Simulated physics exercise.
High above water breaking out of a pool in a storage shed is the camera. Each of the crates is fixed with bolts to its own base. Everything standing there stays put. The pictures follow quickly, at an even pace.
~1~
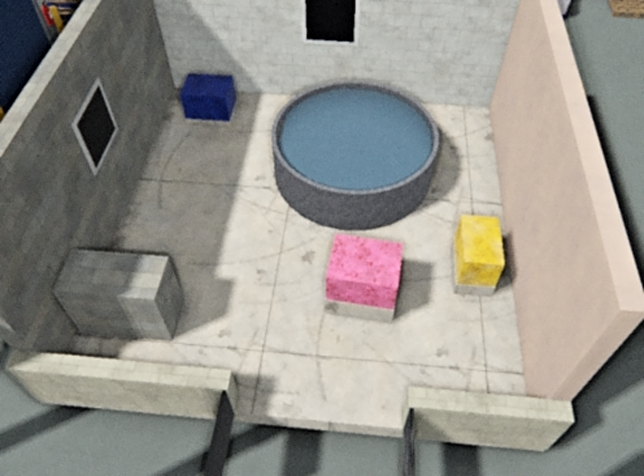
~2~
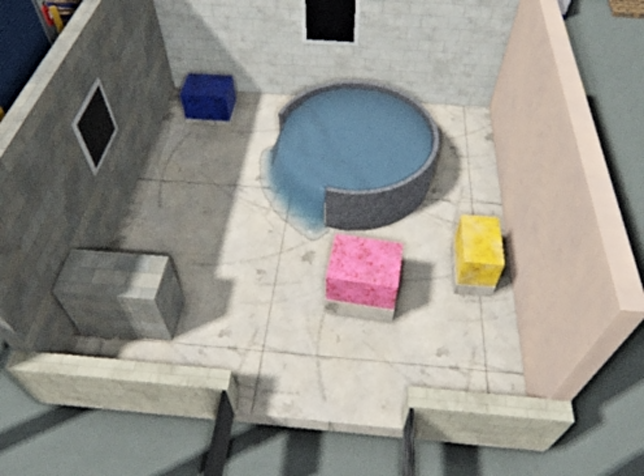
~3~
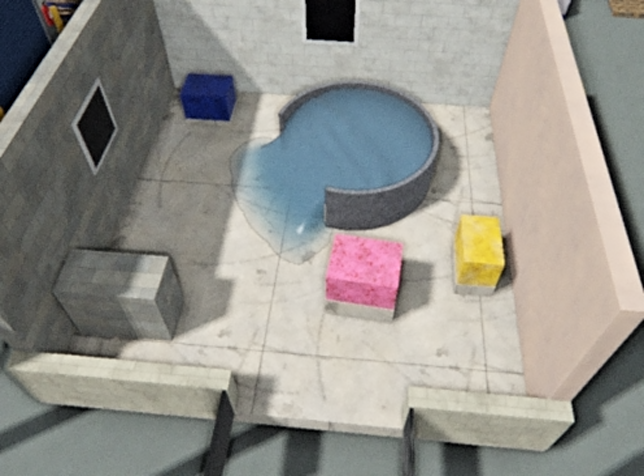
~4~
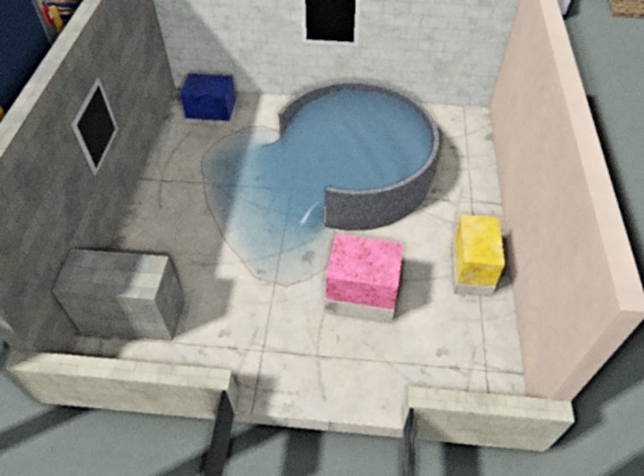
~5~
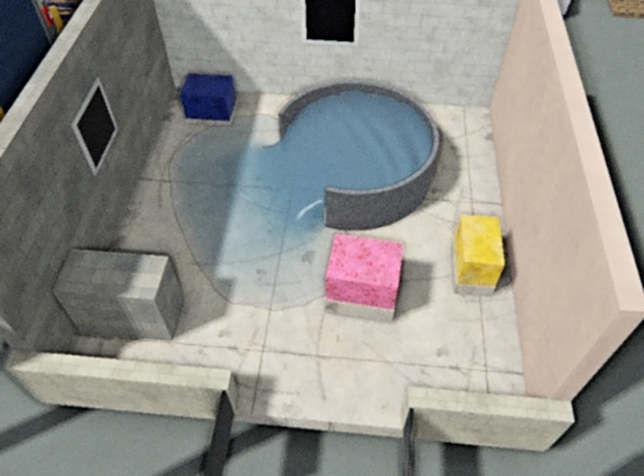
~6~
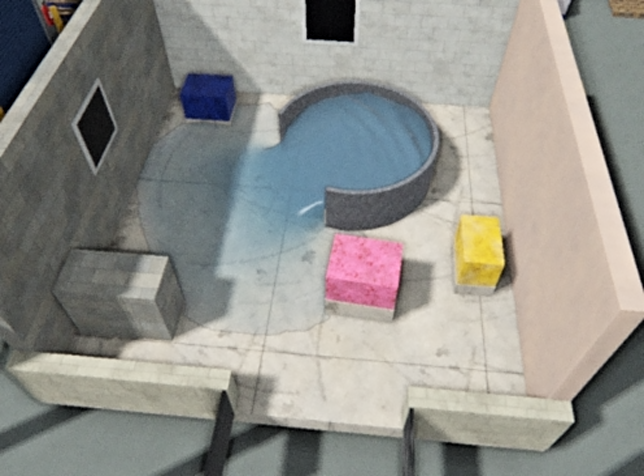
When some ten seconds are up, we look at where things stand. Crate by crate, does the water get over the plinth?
As I see it, yellow crate: A dry one, blue crate: A wet one, pink crate: A dry one.
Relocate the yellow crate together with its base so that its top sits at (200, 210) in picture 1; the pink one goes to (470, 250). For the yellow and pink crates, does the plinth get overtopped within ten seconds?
Yellow: Overtopped; pink: Not reached.
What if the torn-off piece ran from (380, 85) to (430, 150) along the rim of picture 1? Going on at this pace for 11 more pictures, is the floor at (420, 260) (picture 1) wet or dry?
Result for the point: Drenched.
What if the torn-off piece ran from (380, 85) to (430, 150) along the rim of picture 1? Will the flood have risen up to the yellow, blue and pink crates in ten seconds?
Here's how it goes: The yellow crate is swamped, the blue crate is swamped, and the pink crate is left untouched.
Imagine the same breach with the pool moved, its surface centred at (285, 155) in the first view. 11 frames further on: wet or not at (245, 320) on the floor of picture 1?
That spot: Swamped.
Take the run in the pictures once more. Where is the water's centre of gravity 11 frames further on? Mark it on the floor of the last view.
Point: (250, 206).
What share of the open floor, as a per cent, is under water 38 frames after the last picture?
That works out at 90 %.
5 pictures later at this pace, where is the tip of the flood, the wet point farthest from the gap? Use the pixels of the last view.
The front tops out at about (63, 364).
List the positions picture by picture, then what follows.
Still water in the pool at (355, 136), in the first picture.
The front is at a hidden place, out from the gap at (284, 182), in the second picture.
Water pours out at (284, 184) and has run to (299, 259), in the third picture.
Water pours out at (284, 186) and has run to (292, 278), in the fourth picture.
Water pours out at (284, 186) and has run to (275, 304), in the fifth picture.
The front is at (204, 321), out from the gap at (284, 186), in the sixth picture.
A moment on, water covers 50 % of the floor; the yellow crate not reached, the blue crate water round its plinth, the pink crate water round its plinth.
Next, water covers 50 % of the floor; the yellow crate water round its plinth, the blue crate water round its plinth, the pink crate water round its plinth.
Then, water covers 60 % of the floor; the yellow crate water round its plinth, the blue crate water round its plinth, the pink crate water round its plinth.
Later, water covers 90 % of the floor; the yellow crate water round its plinth, the blue crate water round its plinth, the pink crate water round its plinth.
In the end, water covers 100 % of the floor; the yellow crate stayed above the water, the blue crate was topped, the pink crate stayed above the water.
